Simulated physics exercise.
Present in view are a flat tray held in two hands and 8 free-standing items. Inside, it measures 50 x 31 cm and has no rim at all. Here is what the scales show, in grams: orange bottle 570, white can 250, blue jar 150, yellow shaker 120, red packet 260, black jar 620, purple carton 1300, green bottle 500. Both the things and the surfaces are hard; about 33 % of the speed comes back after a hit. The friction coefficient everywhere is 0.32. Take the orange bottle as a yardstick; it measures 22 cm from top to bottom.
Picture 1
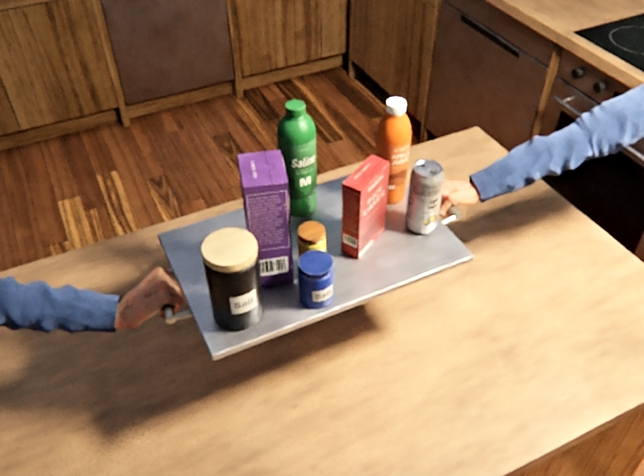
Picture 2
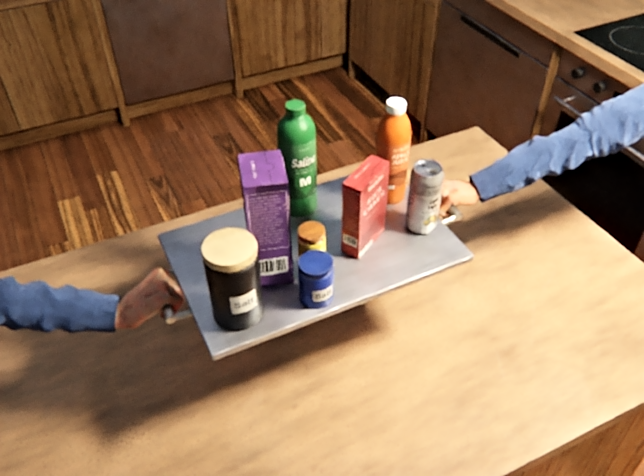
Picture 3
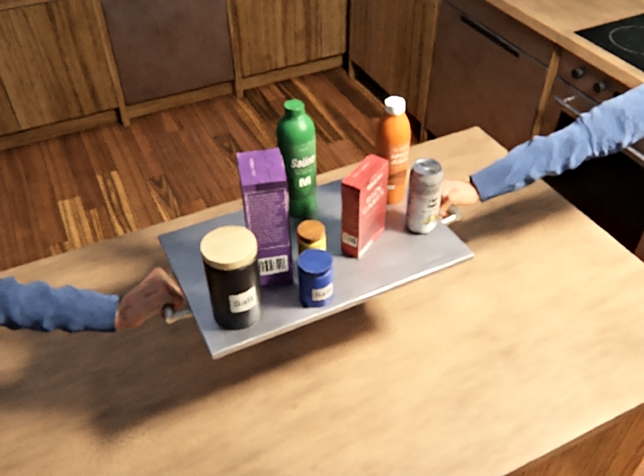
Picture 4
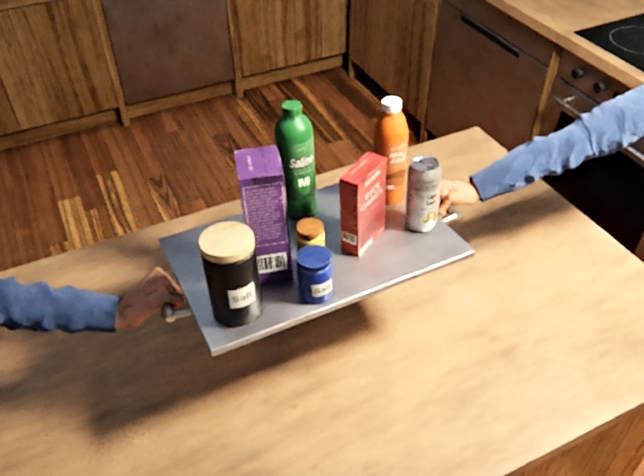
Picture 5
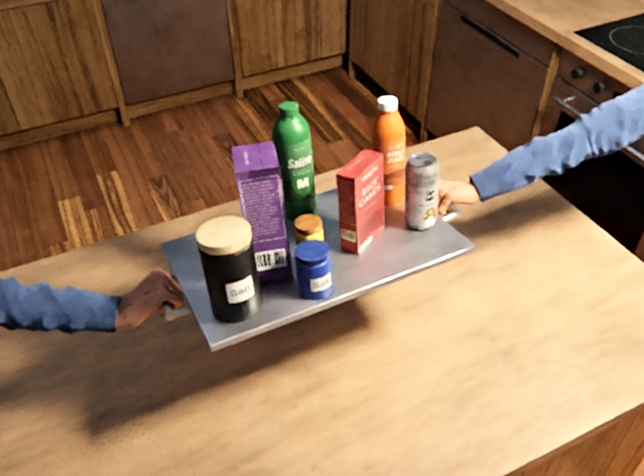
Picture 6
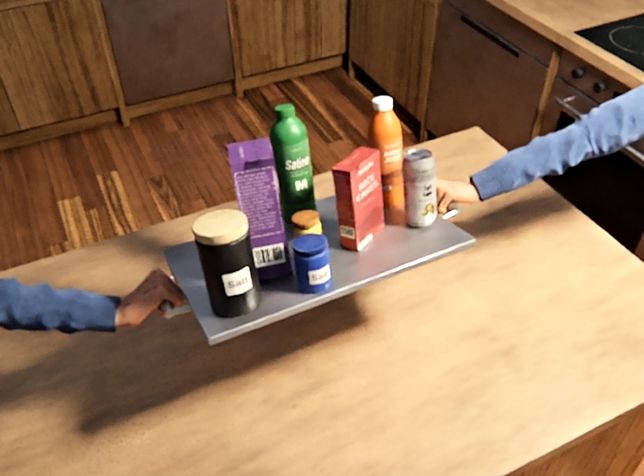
In a kitchen, two hands slowly tilt a loaded gray tray far edge down.
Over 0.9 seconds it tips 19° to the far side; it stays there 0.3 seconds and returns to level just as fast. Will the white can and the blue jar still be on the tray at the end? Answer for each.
White can - yes, blue jar - yes.
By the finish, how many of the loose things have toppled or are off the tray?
The count comes out at 3.
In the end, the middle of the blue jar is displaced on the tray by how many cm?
Net shift near 7 cm.
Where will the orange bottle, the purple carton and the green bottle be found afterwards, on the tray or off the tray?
Observed: Orange bottle exits its support; purple carton remains in bounds; green bottle exits its support.
Then, 0.60 s after the last picture, tray tilted 19°, far edge down; green bottle now off the tray; blue jar slid 2 cm near (305, 251); white can slid 2 cm near (411, 182).
Then, 0.90 s after the last picture, tray tilted 16°, far edge down; blue jar slid 6 cm near (297, 246); white can slid 6 cm near (401, 177); red packet on its side.
Then, 1.30 s after the last picture, tray tilted 3°, far edge down; orange bottle now off the tray; white can slid 8 cm near (401, 175); blue jar slid 7 cm near (298, 251).
At rest, off the tray, orange bottle and green bottle; tipped over on the tray, red packet; not toppled but over 5 cm from the start, white can, blue jar, yellow shaker, black jar and purple carton. Seen from the same camera at the end, white can near (403, 176), blue jar near (298, 253).
